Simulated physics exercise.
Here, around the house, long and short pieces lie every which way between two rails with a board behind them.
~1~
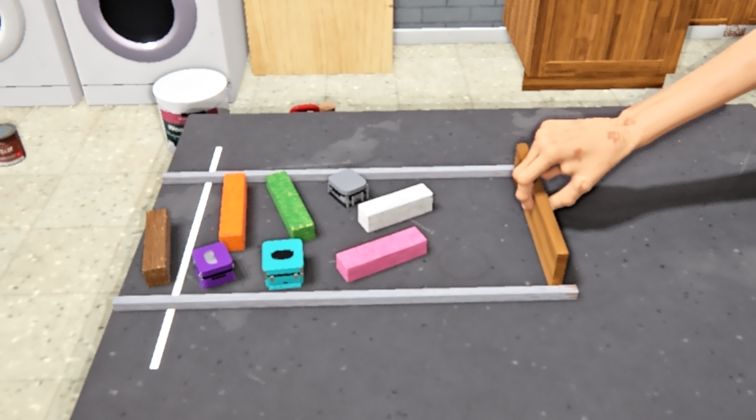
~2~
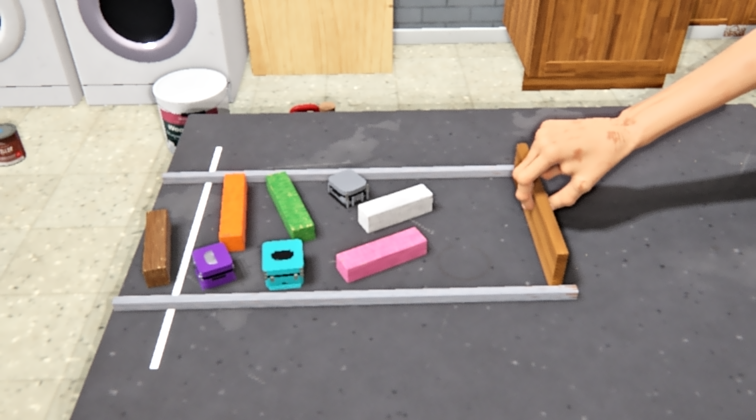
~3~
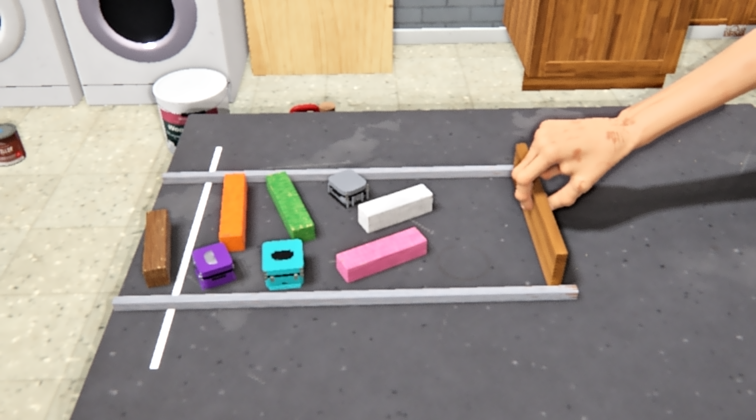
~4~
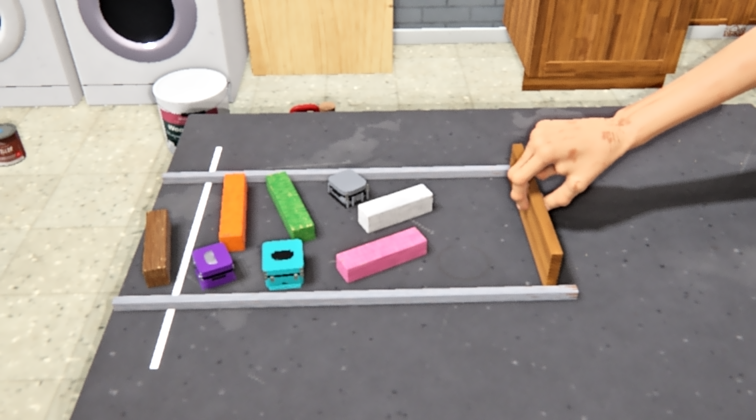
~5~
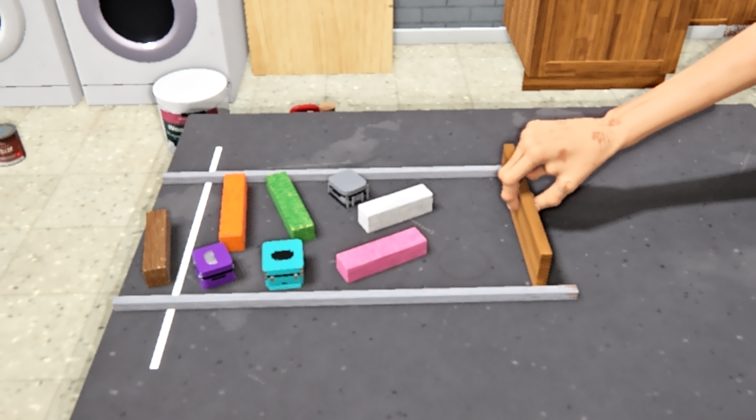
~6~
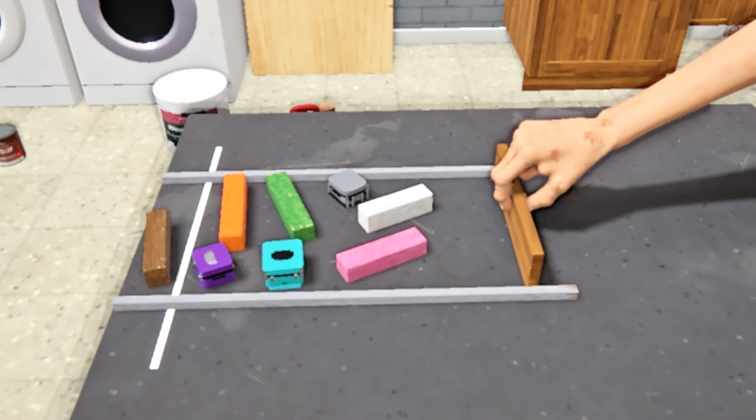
On a dark tabletop, a hand slides a wooden board slightly left behind scattered coloured pieces.
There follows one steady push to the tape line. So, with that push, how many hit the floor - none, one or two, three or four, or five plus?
Lost: Three or four.
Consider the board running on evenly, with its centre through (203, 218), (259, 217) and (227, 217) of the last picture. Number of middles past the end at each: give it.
The numbers past the end are 3, 0 and 1.
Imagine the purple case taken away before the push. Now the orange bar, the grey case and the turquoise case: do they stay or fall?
Final state: Orange bar off, grey case in place, turquoise case in place.
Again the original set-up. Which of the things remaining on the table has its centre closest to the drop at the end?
It would be the green bar.
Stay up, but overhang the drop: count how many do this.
The overhang total is 2.
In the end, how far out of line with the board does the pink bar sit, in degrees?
About 0 degrees.
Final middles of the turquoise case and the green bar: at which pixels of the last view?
You'll find the turquoise case at roughly (132, 273) and the green bar at roughly (148, 210).
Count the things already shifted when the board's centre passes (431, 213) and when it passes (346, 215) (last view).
At the first point the count is 1, at the second it's 5.
Soon after, none off yet; brown bar at rest near (158, 247); purple case at rest near (214, 267); orange bar at rest near (234, 210).
At rest, the number that fall off is three or four; fallen, orange bar, purple case and brown bar.
